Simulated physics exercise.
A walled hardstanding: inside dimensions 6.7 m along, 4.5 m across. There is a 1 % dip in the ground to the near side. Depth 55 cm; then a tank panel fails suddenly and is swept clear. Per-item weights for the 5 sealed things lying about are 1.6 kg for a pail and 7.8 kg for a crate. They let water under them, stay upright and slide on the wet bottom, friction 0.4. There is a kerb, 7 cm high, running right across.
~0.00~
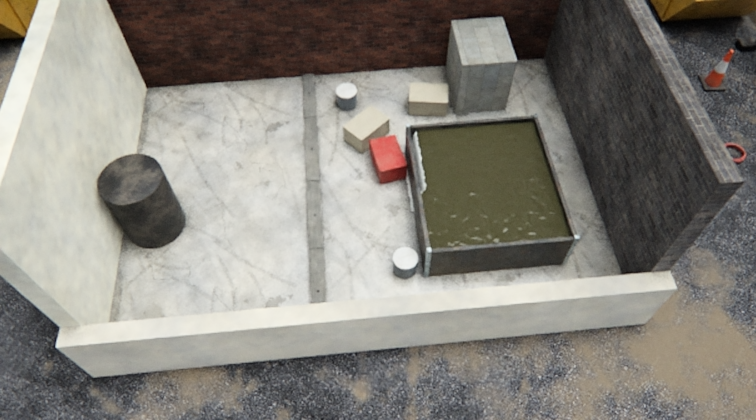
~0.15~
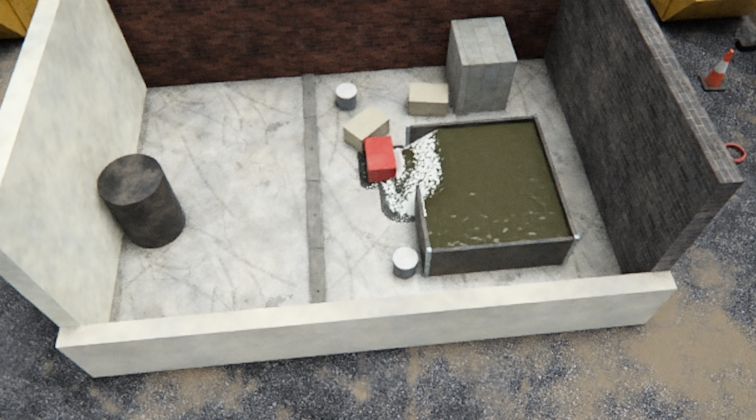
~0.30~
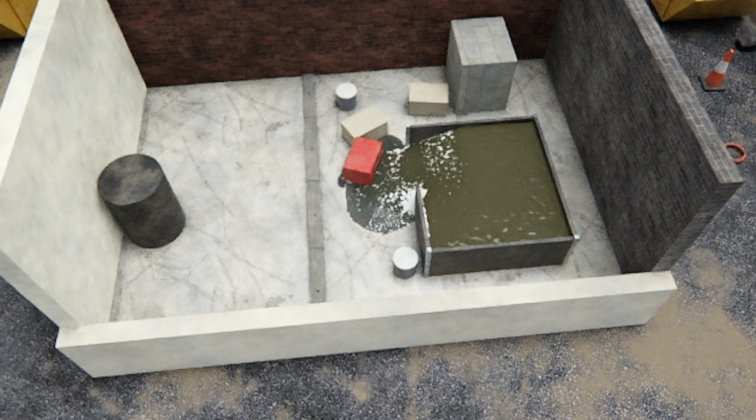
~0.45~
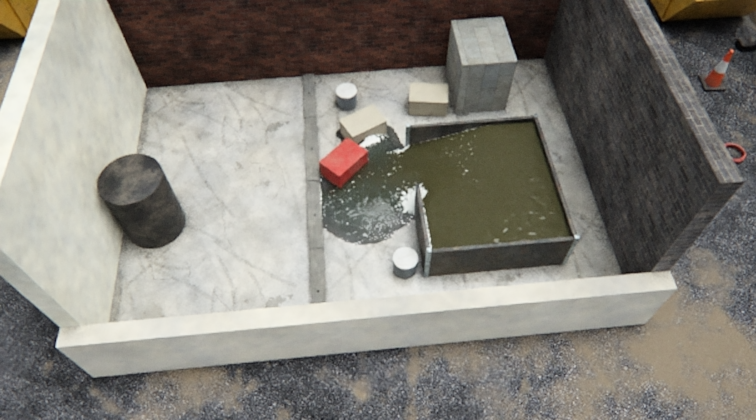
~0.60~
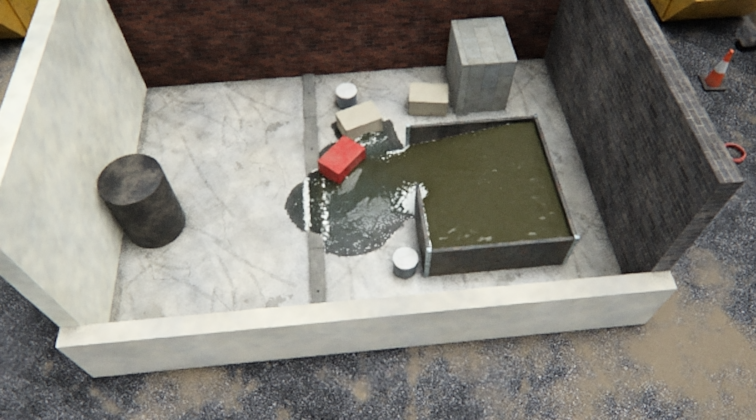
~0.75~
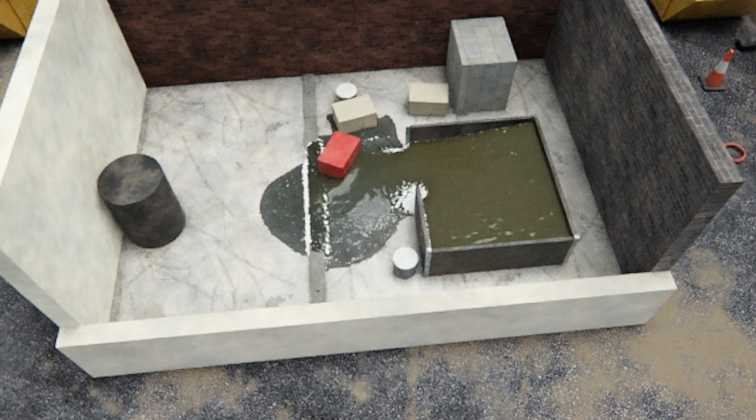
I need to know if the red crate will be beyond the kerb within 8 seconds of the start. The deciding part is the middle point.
As for the red crate, it makes it across.
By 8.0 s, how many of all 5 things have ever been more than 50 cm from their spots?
Count: 5.
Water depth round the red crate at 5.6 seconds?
I'd say around 9 cm.
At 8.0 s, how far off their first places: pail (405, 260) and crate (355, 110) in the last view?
Net displacement, in order: 80 cm; 80 cm.
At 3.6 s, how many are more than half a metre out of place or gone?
I count 3.
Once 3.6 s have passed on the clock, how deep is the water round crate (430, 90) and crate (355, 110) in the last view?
Roughly 3 and 3 cm.
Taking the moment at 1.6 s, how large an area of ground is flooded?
About 16 m2.
After 1.6 s the red crate is near (286, 115), 1.7 m from its start, aground; 1 of 5 are over the mark; 0 afloat.
After 3.6 s the red crate is near (157, 93), 3.6 m from its start, afloat; 1 of 5 are over the mark; 2 afloat.
After 5.6 s the red crate is near (169, 141), 3.2 m from its start, afloat; 1 of 5 are over the mark; 2 afloat.
After 8.0 s the red crate is near (148, 164), 3.4 m from its start, afloat; 1 of 5 are over the mark; 5 afloat.
